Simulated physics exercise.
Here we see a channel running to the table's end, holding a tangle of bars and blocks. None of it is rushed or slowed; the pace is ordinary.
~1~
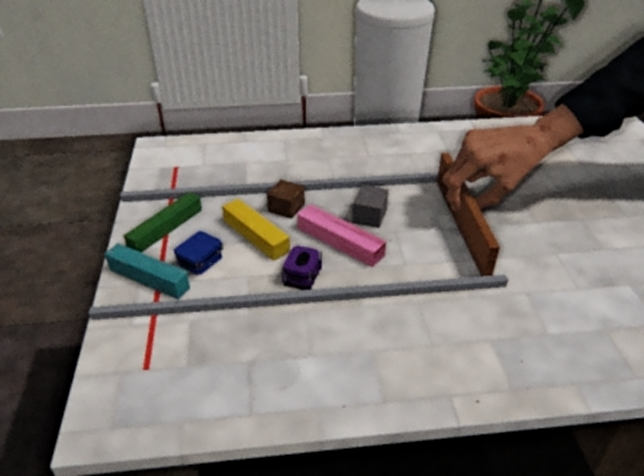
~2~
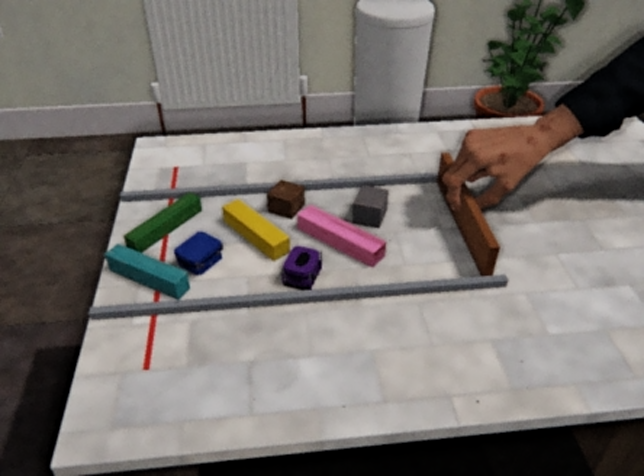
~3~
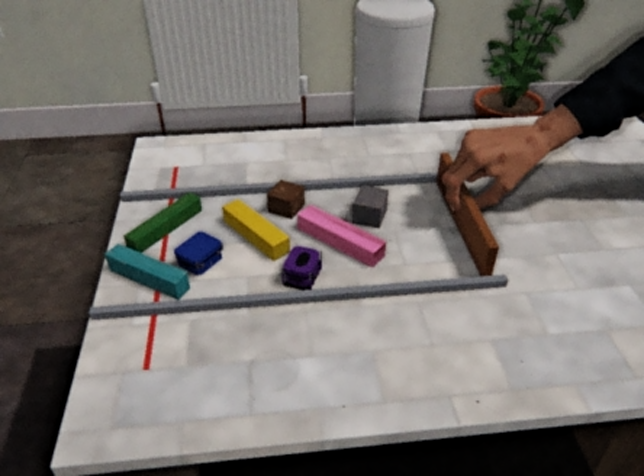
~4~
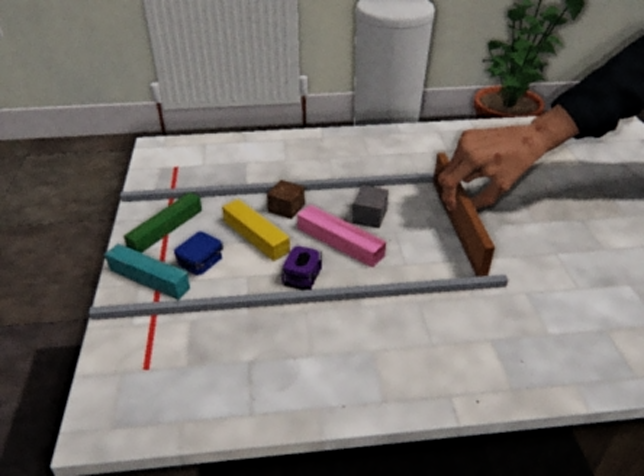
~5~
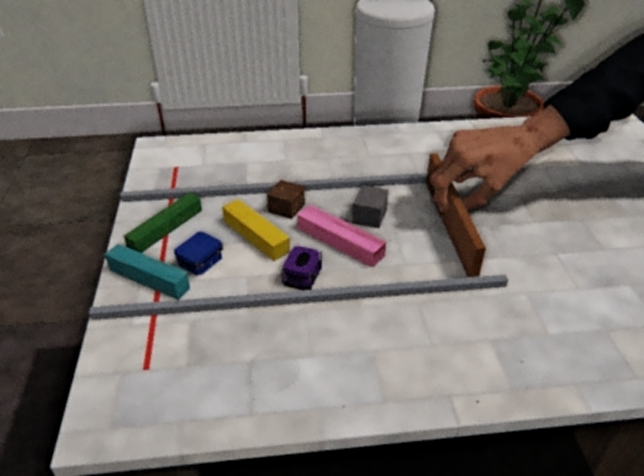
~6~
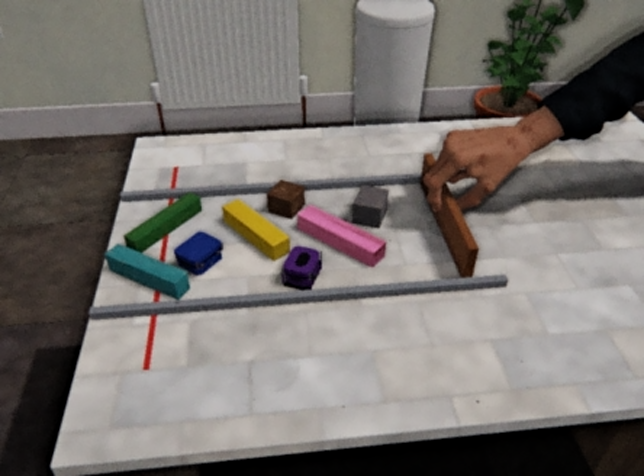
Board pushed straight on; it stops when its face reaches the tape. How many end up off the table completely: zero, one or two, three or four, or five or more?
Most likely, three or possibly four will tumble down.
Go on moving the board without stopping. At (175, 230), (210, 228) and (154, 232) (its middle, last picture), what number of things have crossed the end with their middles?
First 3, next 0, last 4.
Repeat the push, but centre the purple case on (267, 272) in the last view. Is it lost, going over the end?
If so, it stays where it is.
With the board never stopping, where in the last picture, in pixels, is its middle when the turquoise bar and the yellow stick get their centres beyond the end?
With the turquoise bar it sits around (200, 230), with the yellow stick around (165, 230).
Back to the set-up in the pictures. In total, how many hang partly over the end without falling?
The count is 1.
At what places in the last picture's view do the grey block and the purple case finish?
The grey block at (150, 223), the purple case at (119, 286).
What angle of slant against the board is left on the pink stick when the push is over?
I'd estimate about 25 degrees.
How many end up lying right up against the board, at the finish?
At rest, 3 are in contact.
Soon after, none off yet; turquoise bar at rest near (147, 271); green bar at rest near (165, 222); blue case at rest near (199, 255).
In the end, the number that fall off is three or four; gone, yellow stick, blue case, green bar and turquoise bar.
